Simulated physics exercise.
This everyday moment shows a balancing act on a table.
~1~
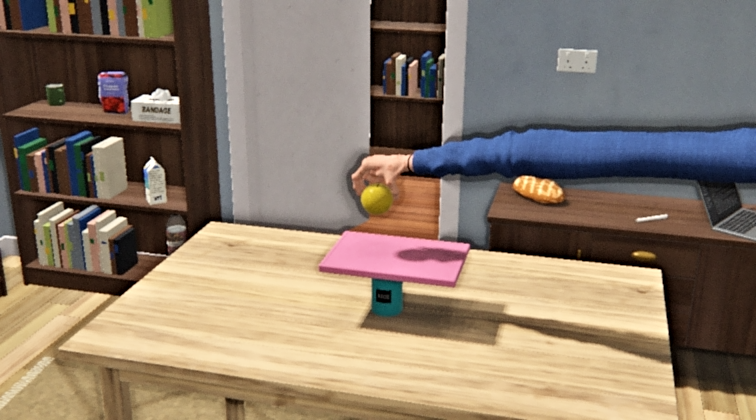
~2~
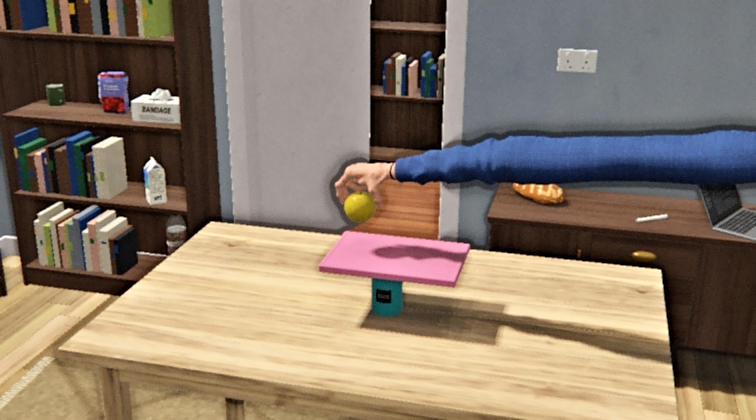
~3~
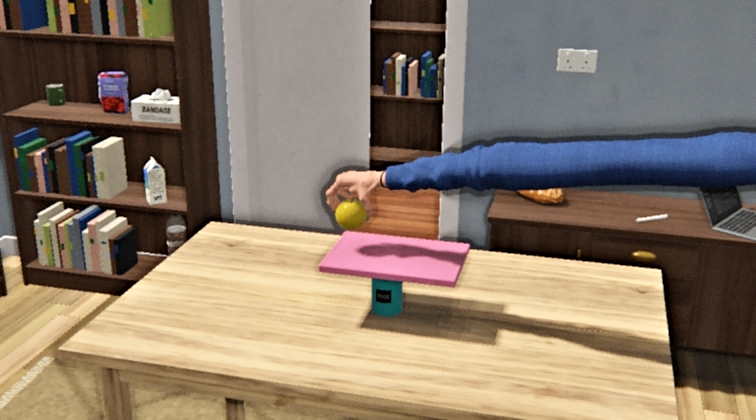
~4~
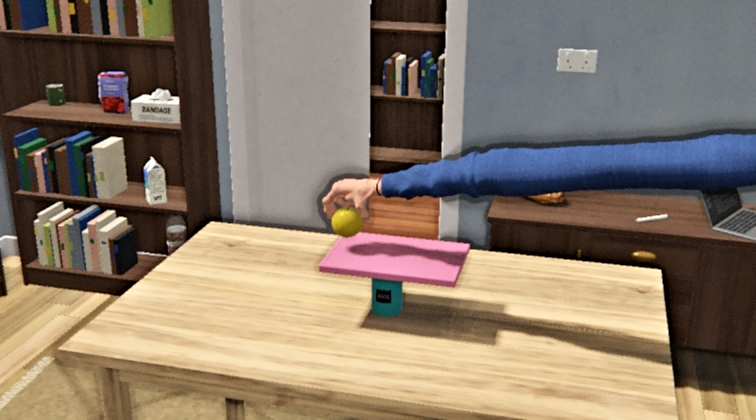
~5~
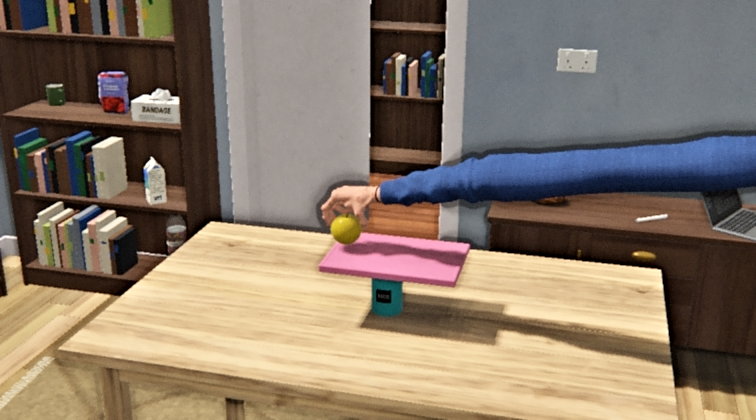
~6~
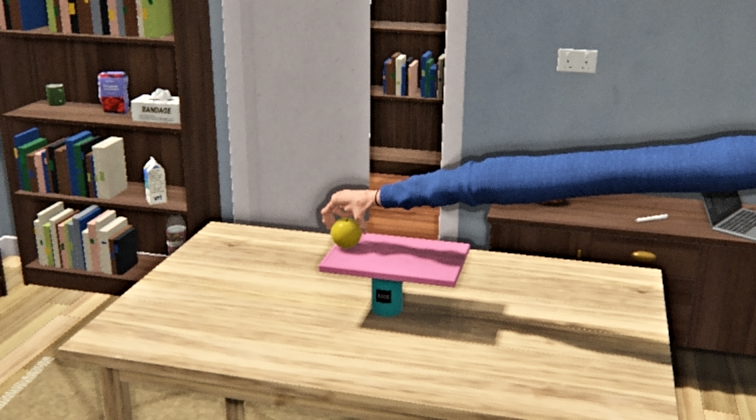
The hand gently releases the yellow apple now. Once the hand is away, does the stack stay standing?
The balance lasts.
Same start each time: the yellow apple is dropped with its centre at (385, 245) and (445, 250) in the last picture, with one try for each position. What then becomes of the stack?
On the first try it stays put; on the second try it falls down.
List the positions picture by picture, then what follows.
Still above its spot; yellow apple (377, 199); pink lid (396, 258), in the first picture.
Still above its spot; yellow apple (360, 207); pink lid (396, 258), in the second picture.
Still above its spot; yellow apple (351, 215); pink lid (396, 258), in the third picture.
Still above its spot; yellow apple (348, 222); pink lid (396, 258), in the fourth picture.
Still above its spot; yellow apple (346, 229); pink lid (396, 258), in the fifth picture.
In place under the hand; yellow apple (346, 233); pink lid (396, 258), in the sixth picture.
Then, 0.40 s after the last picture, nothing has stirred.
Then, 1.10 s after the last picture, yellow apple resting near (346, 234).
At rest, all 3 in place. Seen from the same camera at the end, yellow apple near (346, 234). The stack keeps its balance.
